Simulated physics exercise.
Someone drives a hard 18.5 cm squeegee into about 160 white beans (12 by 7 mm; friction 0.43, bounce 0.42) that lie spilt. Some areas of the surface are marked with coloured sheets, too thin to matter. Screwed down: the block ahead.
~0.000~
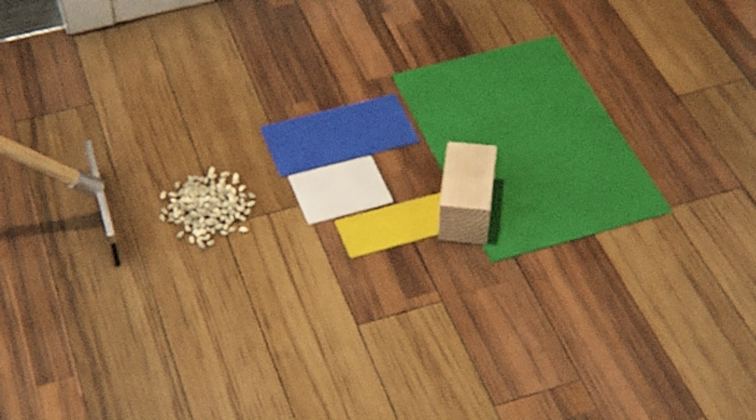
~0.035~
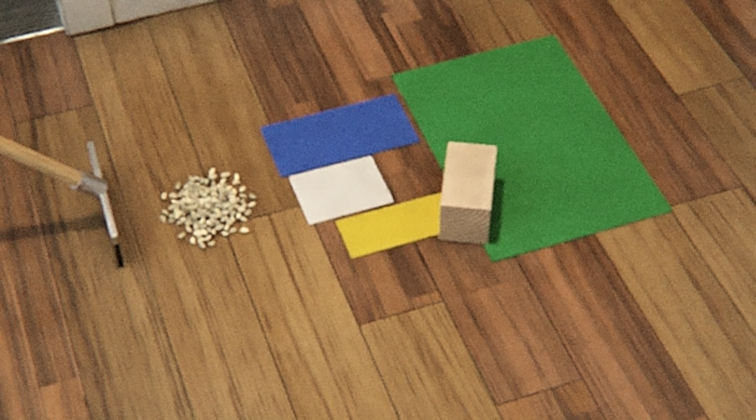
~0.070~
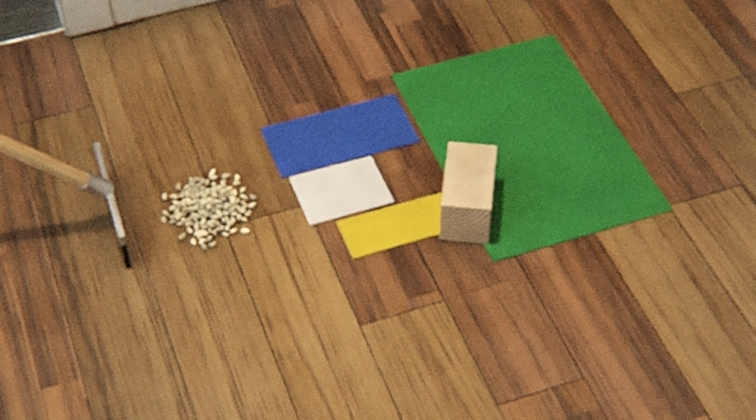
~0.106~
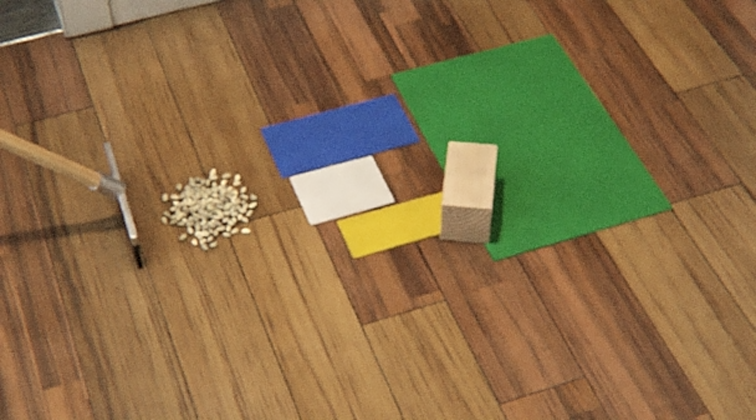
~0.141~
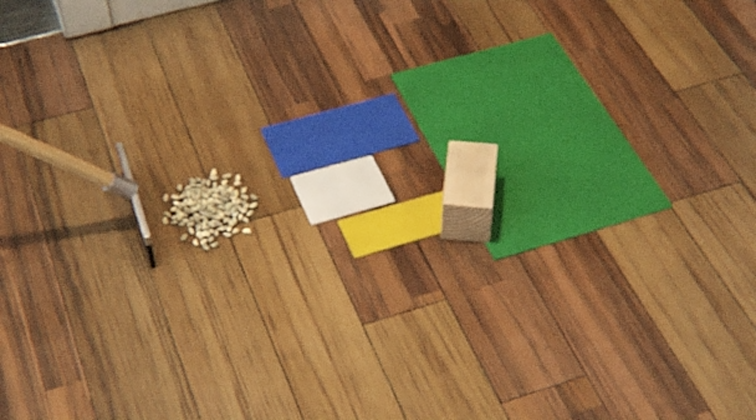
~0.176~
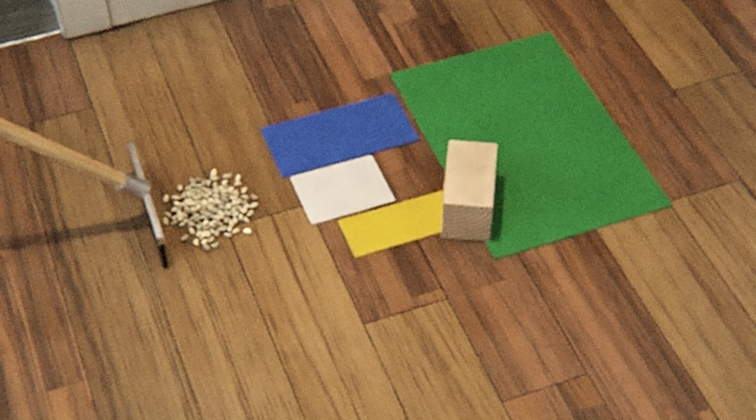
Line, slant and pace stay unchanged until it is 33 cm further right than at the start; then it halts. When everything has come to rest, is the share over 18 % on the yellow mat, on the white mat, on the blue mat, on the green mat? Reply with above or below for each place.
Yellow mat: Above; white mat: Above; blue mat: Below; green mat: Below.
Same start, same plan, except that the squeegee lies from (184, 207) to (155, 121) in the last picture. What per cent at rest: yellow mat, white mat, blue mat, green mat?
The yellow mat ends with 0 per cent, the white mat with 15, the blue mat with 30 and the green mat with 10.
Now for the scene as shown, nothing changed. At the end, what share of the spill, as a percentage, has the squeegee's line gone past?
10 %.
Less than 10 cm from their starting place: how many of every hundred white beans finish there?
About 5 per cent.
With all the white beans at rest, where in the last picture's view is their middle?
I'd point to somewhere near (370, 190).
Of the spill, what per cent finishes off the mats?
Close to 20 in a hundred.
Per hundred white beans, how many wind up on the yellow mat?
It comes to about 25 percent.
Then, at 0.48 s, squeegee 20 cm from its start, spill 15 cm wide; off the mats 100 %.
After 0.79 s, squeegee 34 cm from its start, spill 21 cm wide; yellow mat 20 %, white mat 55 %, blue mat 15 %, off the mats 10 %.
Then, at 1.05 s, squeegee 34 cm from its start, spill 23 cm wide; yellow mat 25 %, white mat 40 %, blue mat 15 %, off the mats 20 %.
At rest (2.0 s), yellow mat 25 %, white mat 40 %, blue mat 10 %, green mat 0 %, off the mats 20 %.
